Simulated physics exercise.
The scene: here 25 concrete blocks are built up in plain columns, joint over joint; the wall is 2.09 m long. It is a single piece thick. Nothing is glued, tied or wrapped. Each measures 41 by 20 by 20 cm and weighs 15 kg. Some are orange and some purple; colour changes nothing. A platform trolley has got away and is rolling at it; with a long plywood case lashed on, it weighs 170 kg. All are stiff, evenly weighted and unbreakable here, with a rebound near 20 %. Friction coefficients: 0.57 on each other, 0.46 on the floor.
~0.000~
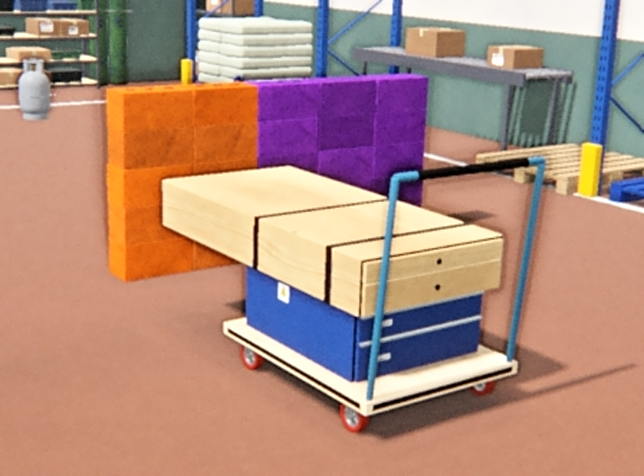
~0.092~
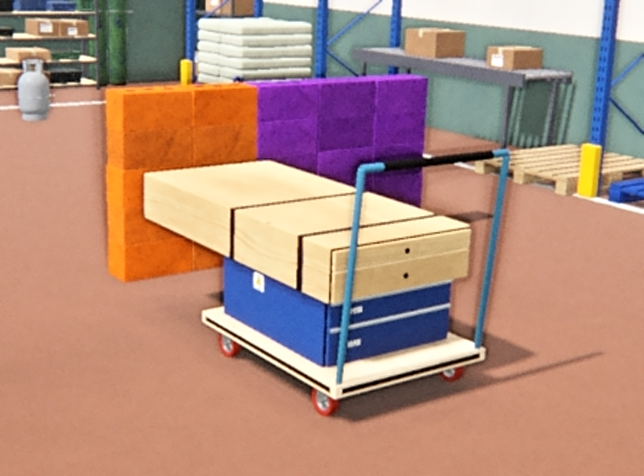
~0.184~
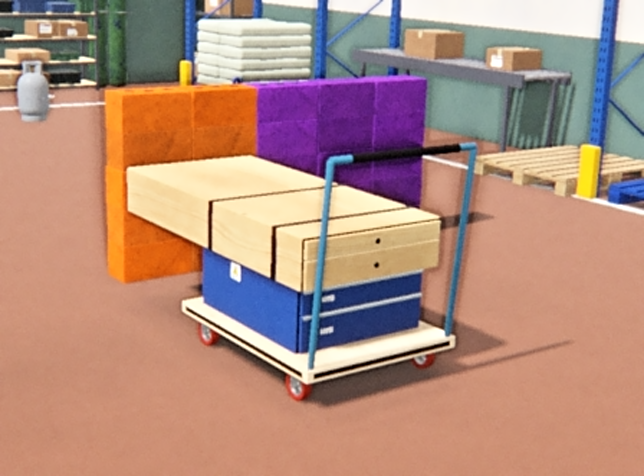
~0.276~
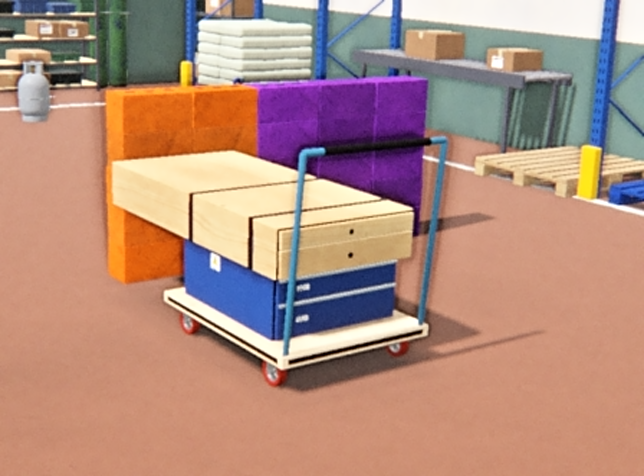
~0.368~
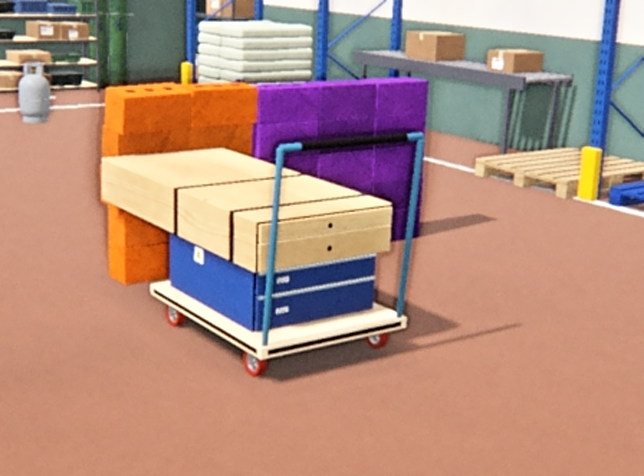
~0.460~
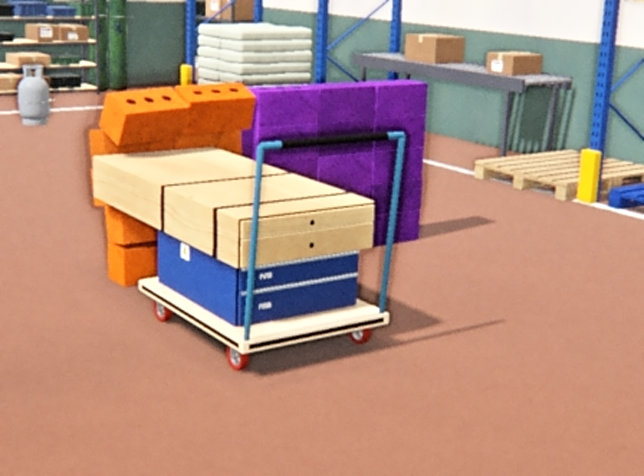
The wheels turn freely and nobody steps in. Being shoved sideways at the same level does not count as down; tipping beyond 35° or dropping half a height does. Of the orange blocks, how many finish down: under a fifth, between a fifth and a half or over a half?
The part is upwards of a half.
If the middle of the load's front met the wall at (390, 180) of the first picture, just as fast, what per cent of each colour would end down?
In that case purple 60, orange 0 per cent.
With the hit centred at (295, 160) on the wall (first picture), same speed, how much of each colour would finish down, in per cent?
Then purple 60, orange 40 per cent.
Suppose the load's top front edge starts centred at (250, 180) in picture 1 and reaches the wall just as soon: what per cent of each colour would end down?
Then purple 0, orange 70 per cent.
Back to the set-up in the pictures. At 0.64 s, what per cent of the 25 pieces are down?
At that moment 25 per cent.
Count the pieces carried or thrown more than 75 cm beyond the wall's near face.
Roughly 2 of them.
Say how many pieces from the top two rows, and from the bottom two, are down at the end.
From the top 4, from the bottom 1.
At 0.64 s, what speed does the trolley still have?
About 1.0 m/s.
After 0.64 s, load 37 cm past the wall's line, still rolling; 6 of the 10 orange blocks down (6 of 25 in all colours); top orange block leaning 65°, 9 cm lower.
After 1.00 s, load 68 cm past the wall's line, still rolling; 7 of the 10 orange blocks down (7 of 25 in all colours); top orange block on its side.
At rest (2.4 s), load 82 cm past the wall's line, stopped; 7 of the 10 orange blocks down (7 of 25 in all colours); top orange block on its side; top purple block unmoved. That is 70 per cent. As the last picture would show them, middles, top orange block near (111, 122), top purple block near (338, 102).
